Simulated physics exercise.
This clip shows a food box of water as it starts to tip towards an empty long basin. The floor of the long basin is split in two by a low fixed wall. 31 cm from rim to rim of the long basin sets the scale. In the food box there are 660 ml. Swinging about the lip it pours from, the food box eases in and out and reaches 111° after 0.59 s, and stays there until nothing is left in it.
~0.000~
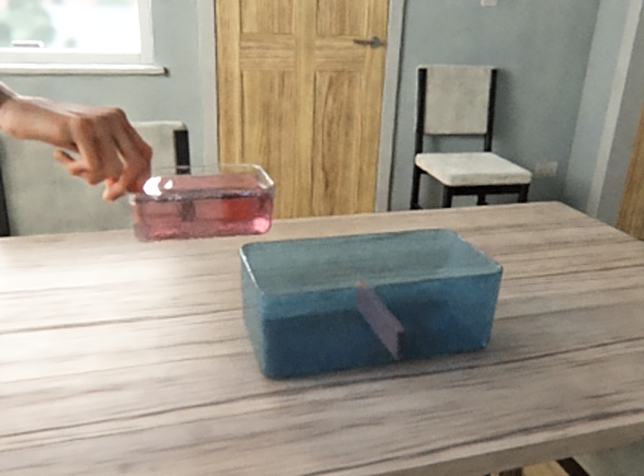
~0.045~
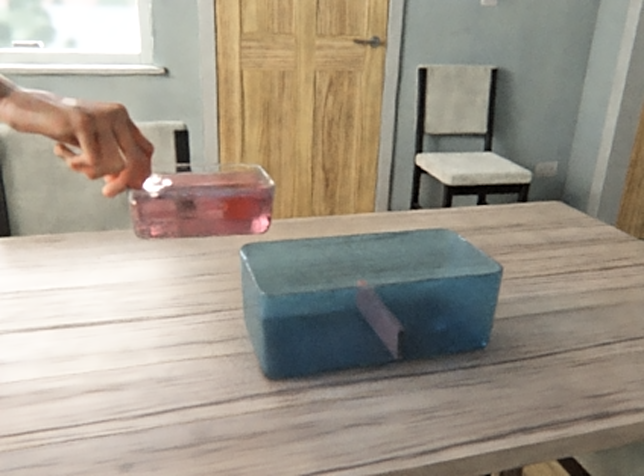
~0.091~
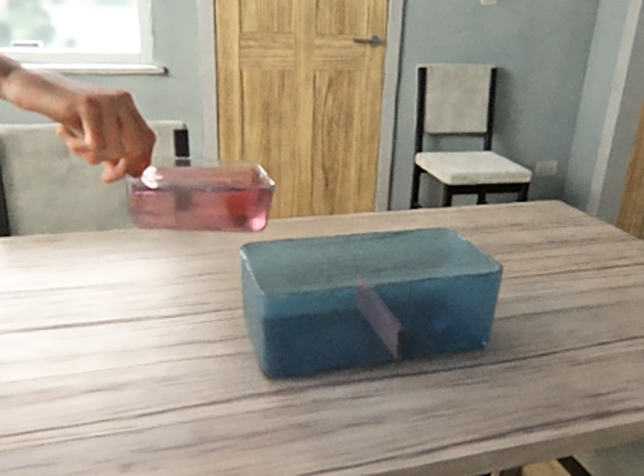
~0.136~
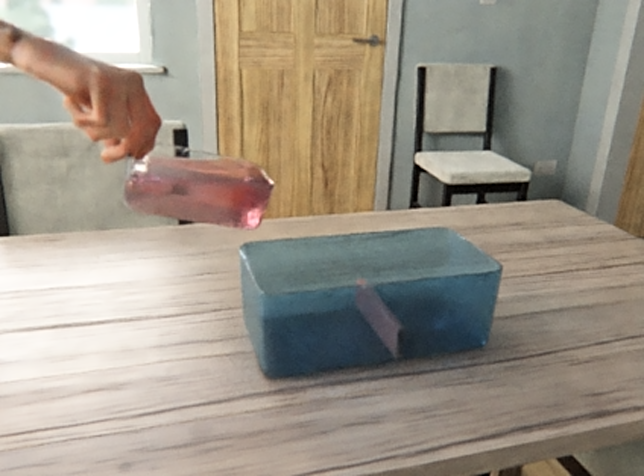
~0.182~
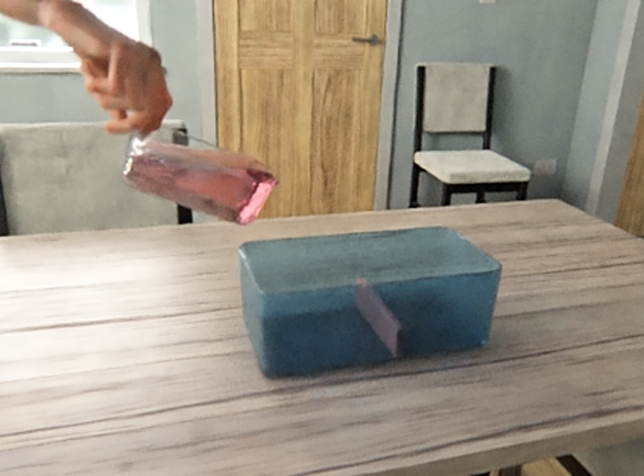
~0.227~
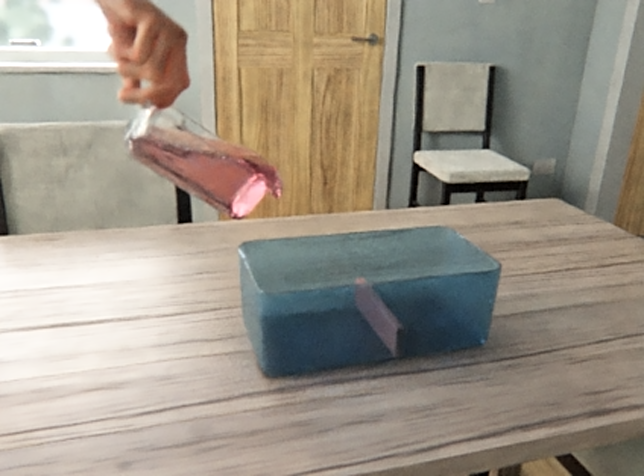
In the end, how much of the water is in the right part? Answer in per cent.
Roughly 22 percent is in the right part.
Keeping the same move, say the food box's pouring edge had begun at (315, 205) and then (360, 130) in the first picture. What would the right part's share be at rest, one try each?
I'd expect close to 60 per cent and then close to 45 per cent.
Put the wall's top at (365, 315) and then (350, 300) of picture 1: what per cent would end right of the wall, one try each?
One try each: Around 50 percent and then around 60 percent.
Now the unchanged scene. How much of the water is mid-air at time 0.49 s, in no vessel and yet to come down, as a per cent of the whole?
Estimate: Some 64 % of the total.
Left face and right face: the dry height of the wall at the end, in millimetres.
Left 22 mm, right 34 mm.
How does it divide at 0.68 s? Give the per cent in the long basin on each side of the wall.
Some 76 per cent left and 16 right.
After 0.49 s the tilt is 103° and 11 per cent is still to pour, 24 is left of the wall and 0 right of it.
After 0.68 s the tilt is 111° and 0 per cent is still to pour, 77 is left of the wall and 16 right of it.
After 0.87 s the tilt is 111° and 0 per cent is still to pour, 74 is left of the wall and 15 right of it.
After 1.09 s the tilt is 111° and 0 per cent is still to pour, 74 is left of the wall and 18 right of it.
In the end 69 per cent lies left of the wall, 22 right of it and 9 outside.
